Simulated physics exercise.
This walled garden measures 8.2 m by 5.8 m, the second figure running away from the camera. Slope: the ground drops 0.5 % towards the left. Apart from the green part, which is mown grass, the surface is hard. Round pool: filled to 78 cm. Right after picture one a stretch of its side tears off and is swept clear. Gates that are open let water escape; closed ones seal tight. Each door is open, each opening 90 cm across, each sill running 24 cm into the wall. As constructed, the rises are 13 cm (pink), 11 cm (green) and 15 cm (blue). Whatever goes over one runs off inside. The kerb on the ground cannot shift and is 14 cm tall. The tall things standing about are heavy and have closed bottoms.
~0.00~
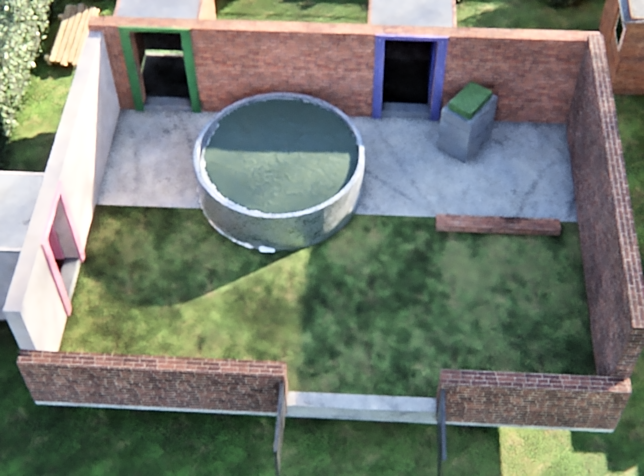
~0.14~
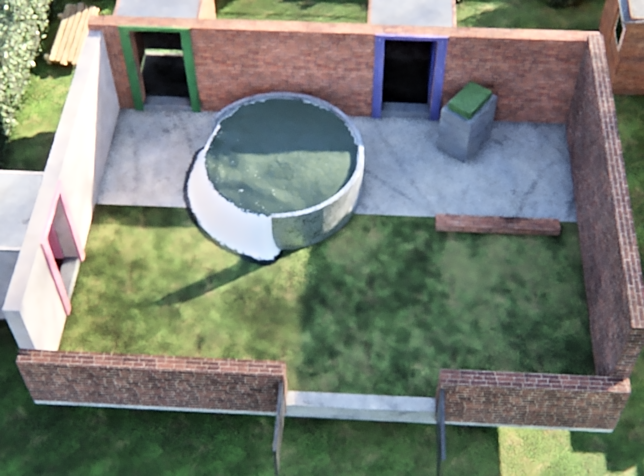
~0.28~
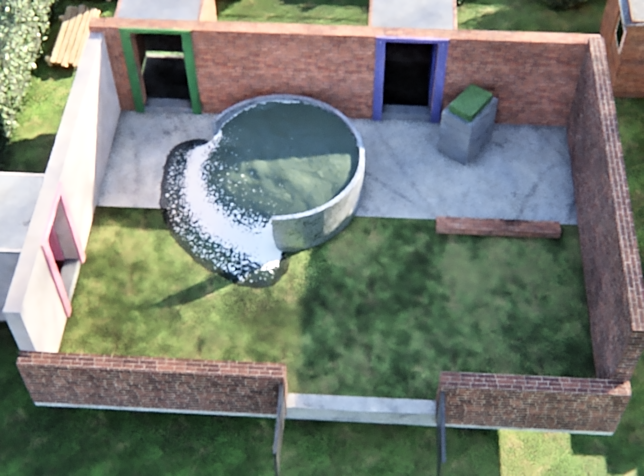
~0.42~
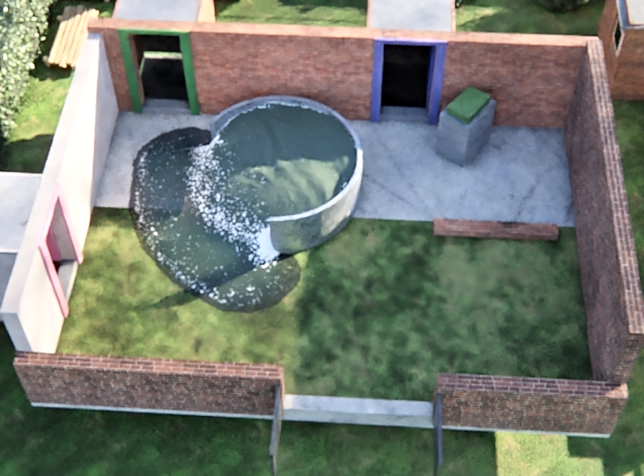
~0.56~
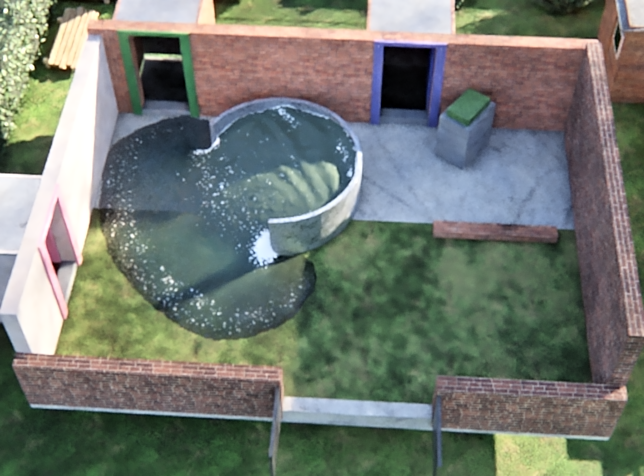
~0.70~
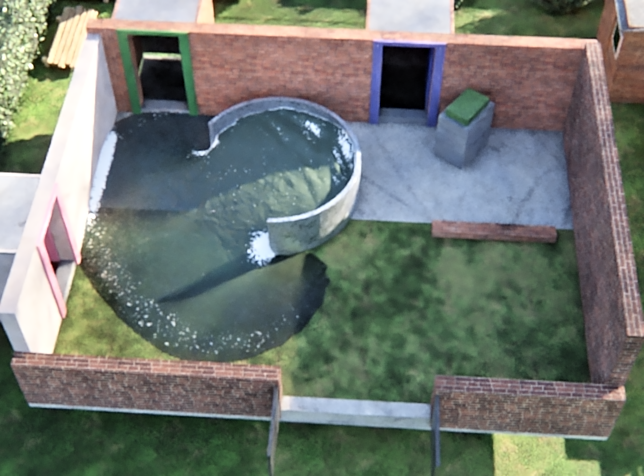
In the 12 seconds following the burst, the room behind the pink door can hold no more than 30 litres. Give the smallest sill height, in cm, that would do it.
I would say 27 cm.
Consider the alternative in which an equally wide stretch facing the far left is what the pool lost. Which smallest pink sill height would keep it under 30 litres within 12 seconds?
That way, roughly 11.0 cm.
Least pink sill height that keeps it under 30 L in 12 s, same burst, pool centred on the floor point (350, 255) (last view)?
About 29 cm.
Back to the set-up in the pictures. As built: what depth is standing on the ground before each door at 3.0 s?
In cm: Pink 25, green 22, blue 0.
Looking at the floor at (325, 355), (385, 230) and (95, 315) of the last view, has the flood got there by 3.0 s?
Point by point, the first is awash, the second spared and the third awash.
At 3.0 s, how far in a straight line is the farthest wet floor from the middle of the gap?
Near 4.2 m, more or less.
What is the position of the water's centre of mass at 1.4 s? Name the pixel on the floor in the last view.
Centre estimate: (215, 215) px, approximately.
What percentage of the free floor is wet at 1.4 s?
Some 40 in a hundred.
After 1.4 s water covers 40 % of the floor, deepest (44 cm) near (102, 209); 23 cm at the pink door, 4 litres in over its 13 cm sill.
After 3.0 s water covers 45 % of the floor, deepest (44 cm) near (45, 382); 25 cm at the pink door, 120 litres in over its 13 cm sill.
After 12.0 s water covers 100 % of the floor, deepest (10 cm) near (45, 382); 9 cm at the pink door, 238 litres in over its 13 cm sill.
At the pink door as built, the water arrived by 0.9 s and peaked near 33 cm at 1.8 s.
With a sill of 22.5 cm, 71 litres would have come in within the 12 s; with 30 cm, 16 litres. So under 30 litres takes about 27 cm.
